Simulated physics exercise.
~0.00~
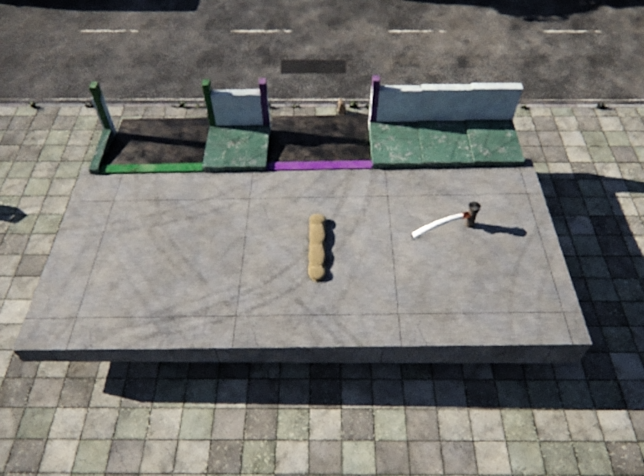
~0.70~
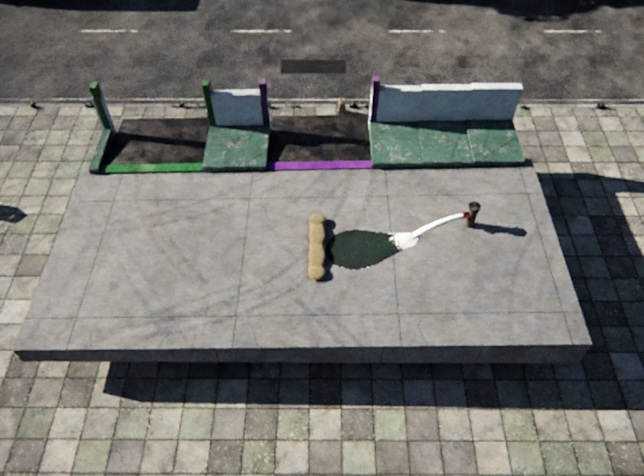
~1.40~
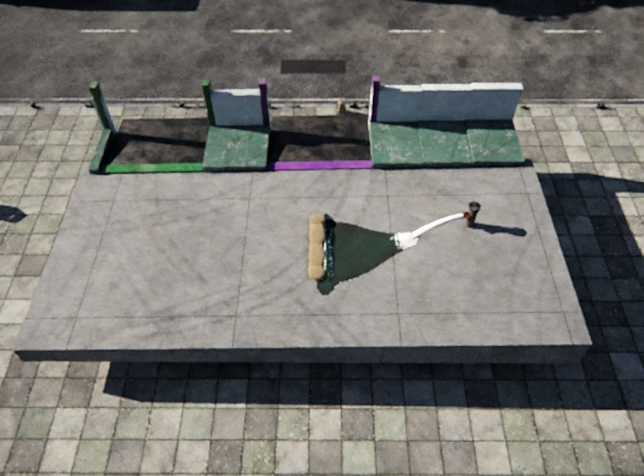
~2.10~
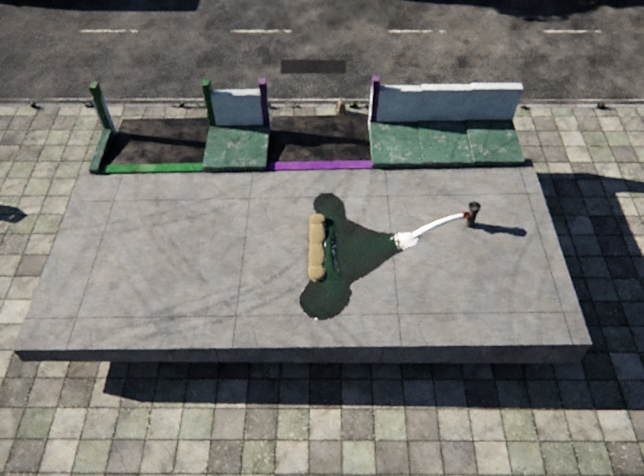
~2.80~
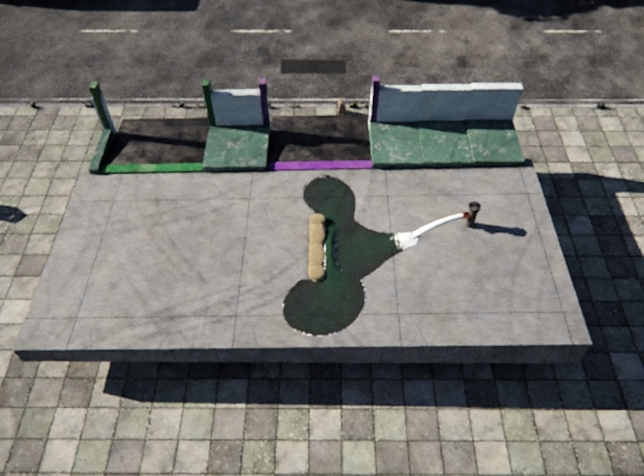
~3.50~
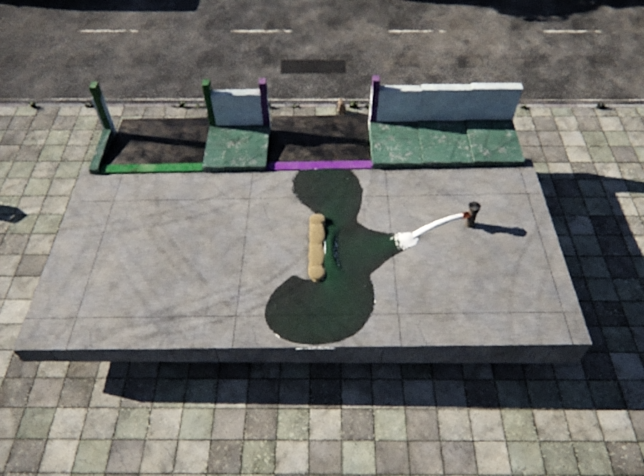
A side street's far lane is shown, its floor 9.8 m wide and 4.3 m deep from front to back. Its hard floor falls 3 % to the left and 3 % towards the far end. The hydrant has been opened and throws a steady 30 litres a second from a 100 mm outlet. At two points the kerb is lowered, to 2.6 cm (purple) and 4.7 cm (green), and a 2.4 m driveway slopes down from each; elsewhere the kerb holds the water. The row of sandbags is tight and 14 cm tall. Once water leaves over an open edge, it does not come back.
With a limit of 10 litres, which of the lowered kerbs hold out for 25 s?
Outcome: The purple driveway sees a bigger spill than that; the green driveway sees a smaller spill than that.
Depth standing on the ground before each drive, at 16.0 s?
Purple 4.5 cm, green 2.5 cm.
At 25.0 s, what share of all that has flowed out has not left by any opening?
Something like 38 percent.
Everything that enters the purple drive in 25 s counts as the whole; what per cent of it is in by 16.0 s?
50 percent, roughly.
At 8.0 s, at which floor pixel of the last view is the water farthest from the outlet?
Roughly at (160, 177).
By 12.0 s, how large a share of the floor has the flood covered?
Near 35 per cent is wet.
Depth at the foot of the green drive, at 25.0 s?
Depth: Approx. 2.5 cm.
After 5.0 s water covers 20 % of the floor and is deepest (11 cm) near (326, 256); purple driveway 3.3 cm at the lowered kerb, 2 L in, green driveway not reached.
After 8.0 s water covers 25 % of the floor and is deepest (12 cm) near (326, 263); purple driveway 3.9 cm at the lowered kerb, 17 L in, green driveway not reached.
After 12.0 s water covers 35 % of the floor and is deepest (12 cm) near (326, 263); purple driveway 4.2 cm at the lowered kerb, 47 L in, green driveway 2.3 cm at the lowered kerb, 0 L in.
After 16.0 s water covers 35 % of the floor and is deepest (12 cm) near (326, 263); purple driveway 4.3 cm at the lowered kerb, 85 L in, green driveway 2.7 cm at the lowered kerb, 0 L in.
After 25.0 s water covers 35 % of the floor and is deepest (12 cm) near (326, 263); purple driveway 4.3 cm at the lowered kerb, 173 L in, green driveway 2.7 cm at the lowered kerb, 0 L in.
